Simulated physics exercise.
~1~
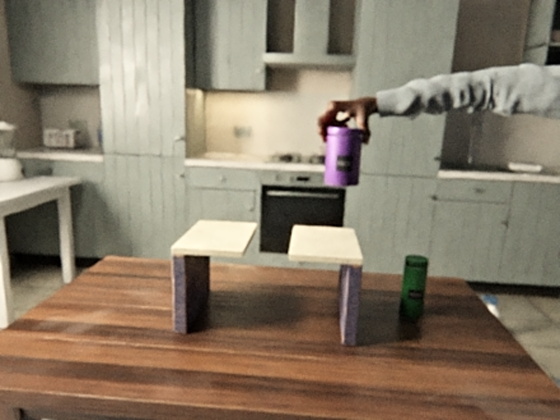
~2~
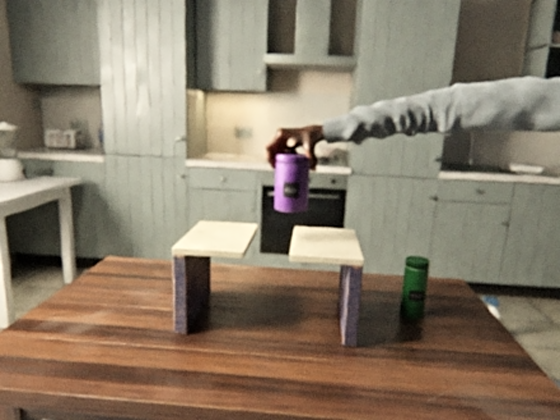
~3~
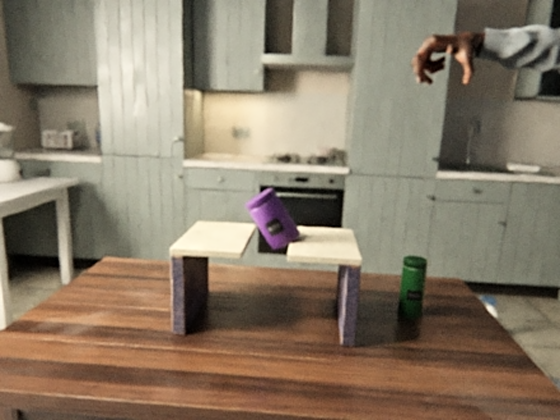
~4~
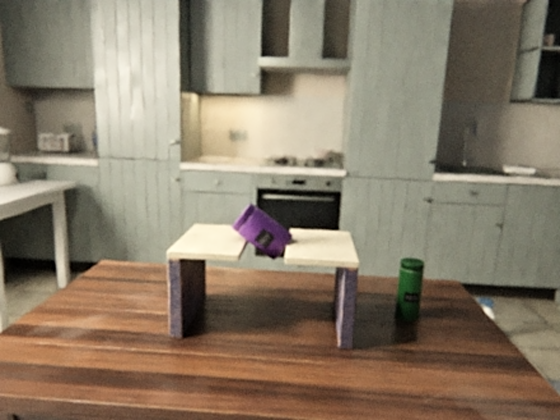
Purple jar lowered by a hand over a gapped stand, tipping once released and lodging aslant in the gap beside a green jar.
